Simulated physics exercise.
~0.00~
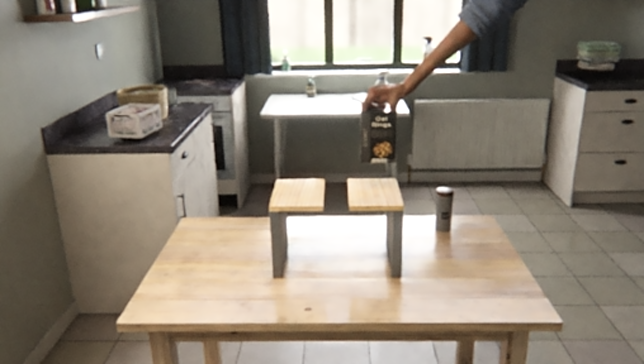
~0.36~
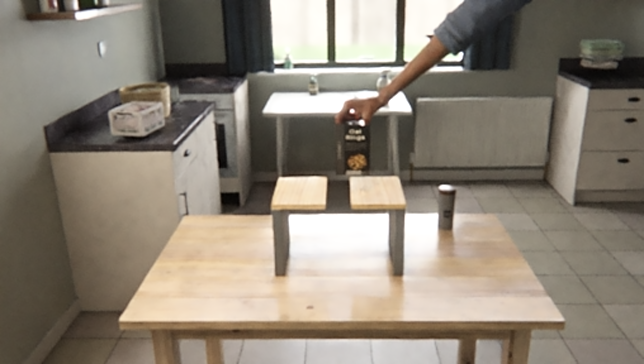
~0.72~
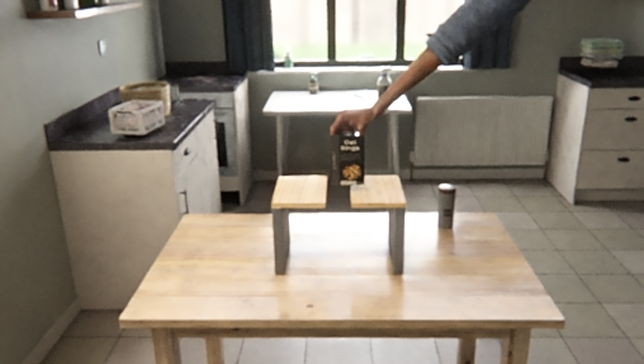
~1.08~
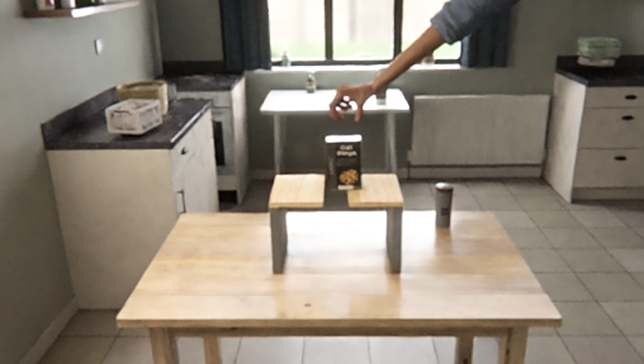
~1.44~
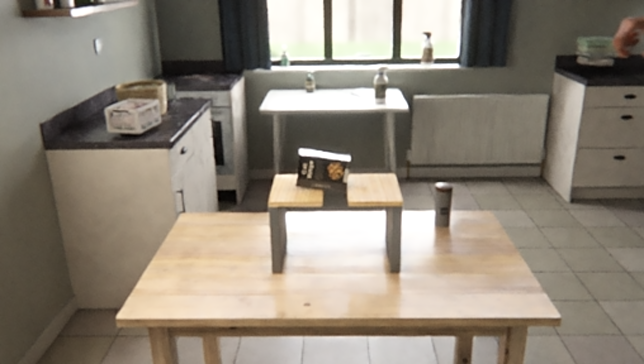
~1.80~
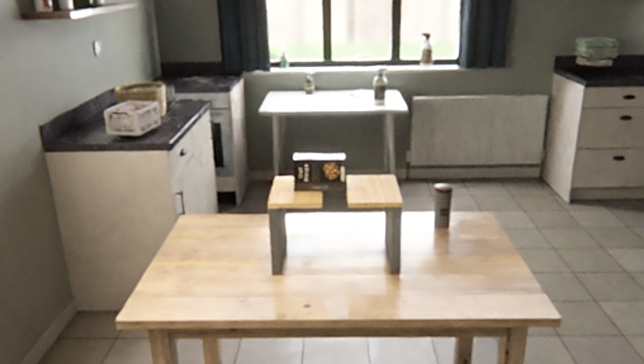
A black packet hangs from a hand reaching in at the upper right of a kitchen, seen from a slightly swaying view across a pale wooden table. On the table, two light wooden ledges on grey supports stand with a narrow slot between them, and a grey jar sits to their right. The hand carries the upright packet left and down to the gap, then lets go and draws back. The packet tips over to the left and comes down on its side. It ends lying across the top of the ledges, while the jar stays put.
